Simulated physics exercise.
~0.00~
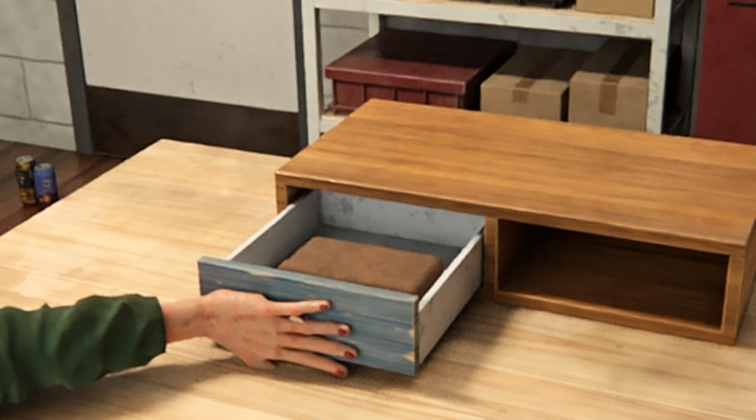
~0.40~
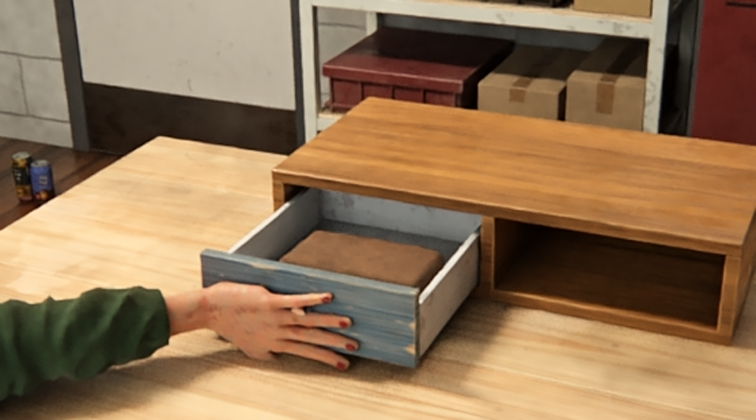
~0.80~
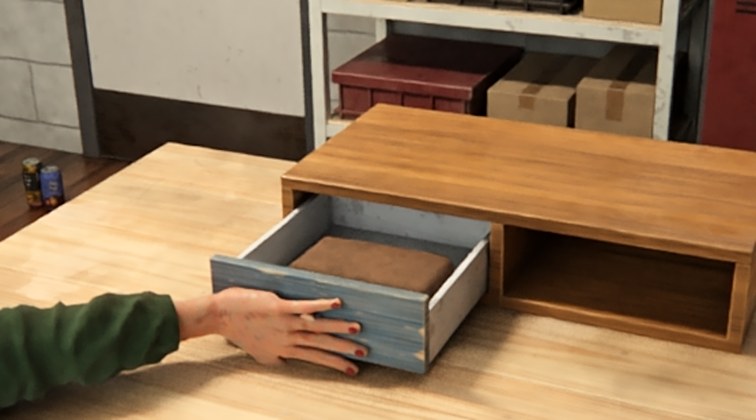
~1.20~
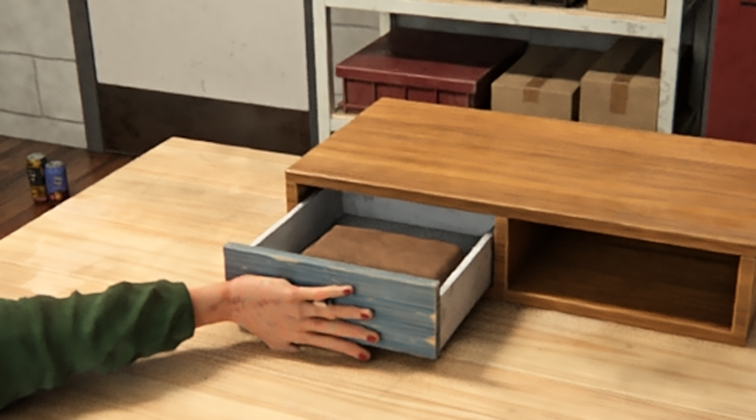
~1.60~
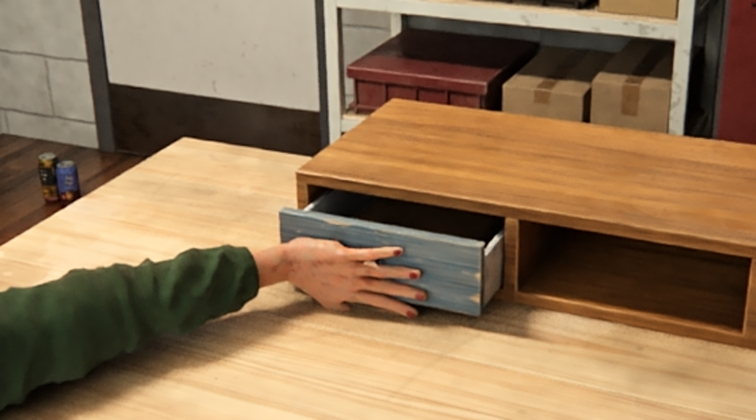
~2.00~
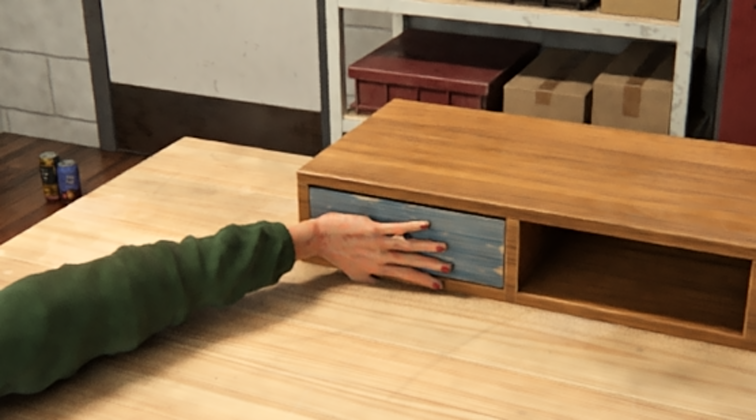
A worn blue-grey drawer stands open at the left of a low wooden cabinet, seen from slightly above in a gently swaying view. A flat brown block rests inside it, and an empty compartment fills the cabinet's right side. The cabinet sits on a pale wooden table, with a dark red box and cardboard boxes on a white shelf behind. A hand with red nails and a green sleeve lies against the drawer front, barely moving it at first. Then it pushes the drawer inward, hiding the block, until the drawer is shut with the hand still on it.
